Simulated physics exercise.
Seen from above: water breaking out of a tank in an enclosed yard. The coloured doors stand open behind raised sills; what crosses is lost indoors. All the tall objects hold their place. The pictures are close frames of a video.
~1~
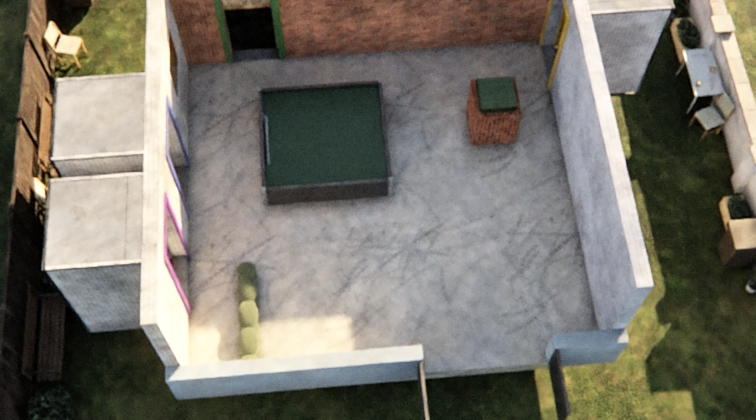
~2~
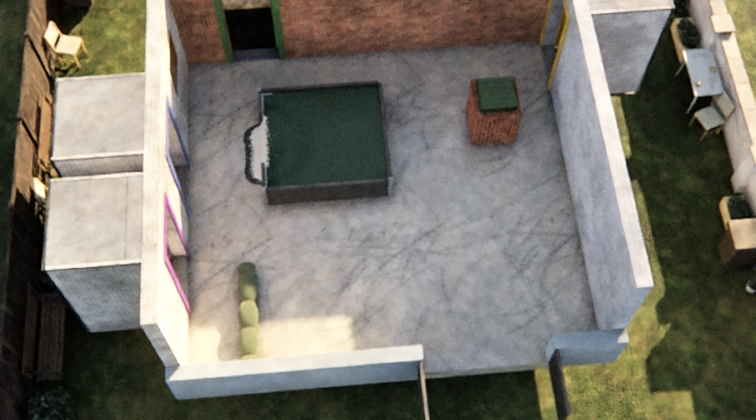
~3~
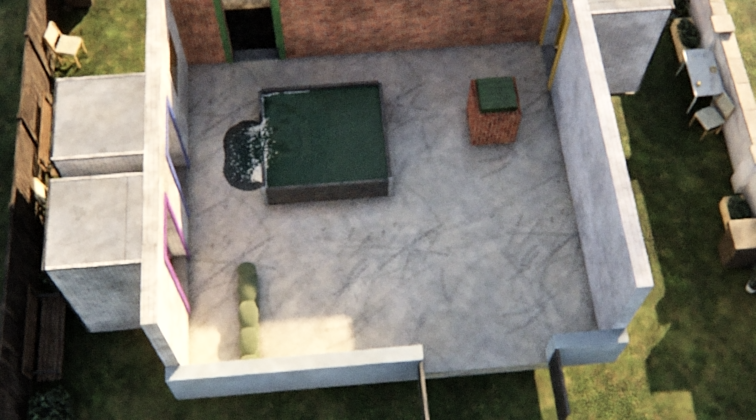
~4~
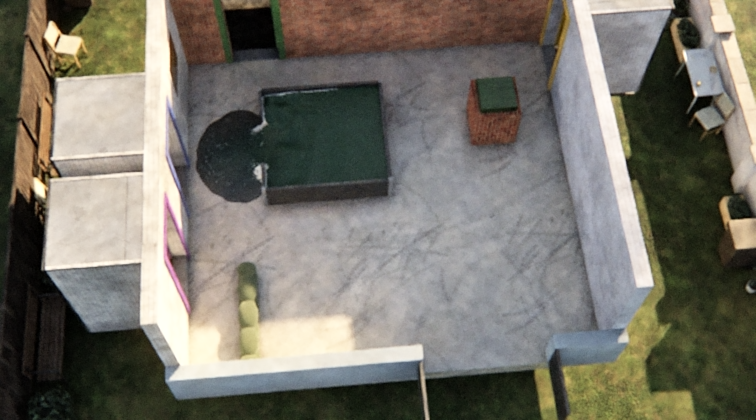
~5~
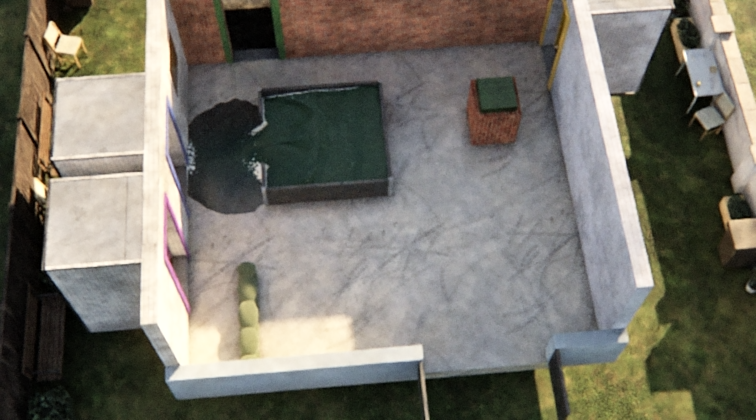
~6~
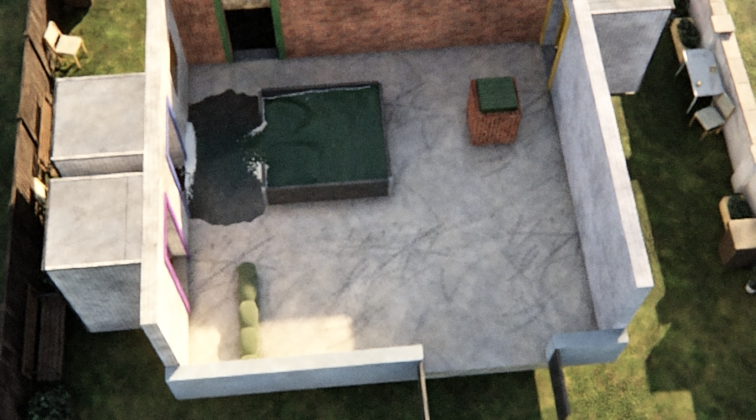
At the start, seen from above, dark green water lies still in a rectangular tank inside a walled yard. Water then bursts through the tank's left side and fans out across the pale floor. By the end, the dark pool reaches the left wall and spreads along it both ways.
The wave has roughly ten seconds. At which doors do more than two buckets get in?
The blue door takes more than that; the purple door stays under that; the yellow door takes more than that; the green door takes more than that.
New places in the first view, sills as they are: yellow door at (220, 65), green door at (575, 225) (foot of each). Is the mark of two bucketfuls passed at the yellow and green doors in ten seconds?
One by one: The yellow door takes more; the green door lets less in.
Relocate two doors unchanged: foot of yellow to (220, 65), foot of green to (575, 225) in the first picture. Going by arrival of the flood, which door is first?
It is the blue door.
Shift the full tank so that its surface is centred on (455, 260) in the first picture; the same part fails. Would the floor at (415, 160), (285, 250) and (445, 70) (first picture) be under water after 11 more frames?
In that order: Clear, awash, not flooded.
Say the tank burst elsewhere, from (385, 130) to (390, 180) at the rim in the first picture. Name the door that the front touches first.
That is the yellow-painted one.
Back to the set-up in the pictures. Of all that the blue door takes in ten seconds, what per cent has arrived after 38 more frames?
Near 100 in a hundred.
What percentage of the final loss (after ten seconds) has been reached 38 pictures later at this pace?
Some 70 per cent.
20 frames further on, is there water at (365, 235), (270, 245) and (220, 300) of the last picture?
One after the other: No water, flooded, awash.
A moment on, water covers 10 % of the floor; the blue door over two buckets in, the purple door not reached, the yellow door not reached, the green door not reached.
Next, water covers 15 % of the floor; the blue door over two buckets in, the purple door wet at the sill, nothing in, the yellow door not reached, the green door wet at the sill, nothing in.
Then, water covers 30 % of the floor; the blue door far over two buckets in, the purple door wet at the sill, nothing in, the yellow door not reached, the green door under two buckets in.
Later, water covers 40 % of the floor; the blue door far over two buckets in, the purple door wet at the sill, nothing in, the yellow door under two buckets in, the green door over two buckets in.
In the end, water covers 75 % of the floor; the blue door far over two buckets in, the purple door wet at the sill, nothing in, the yellow door over two buckets in, the green door far over two buckets in.
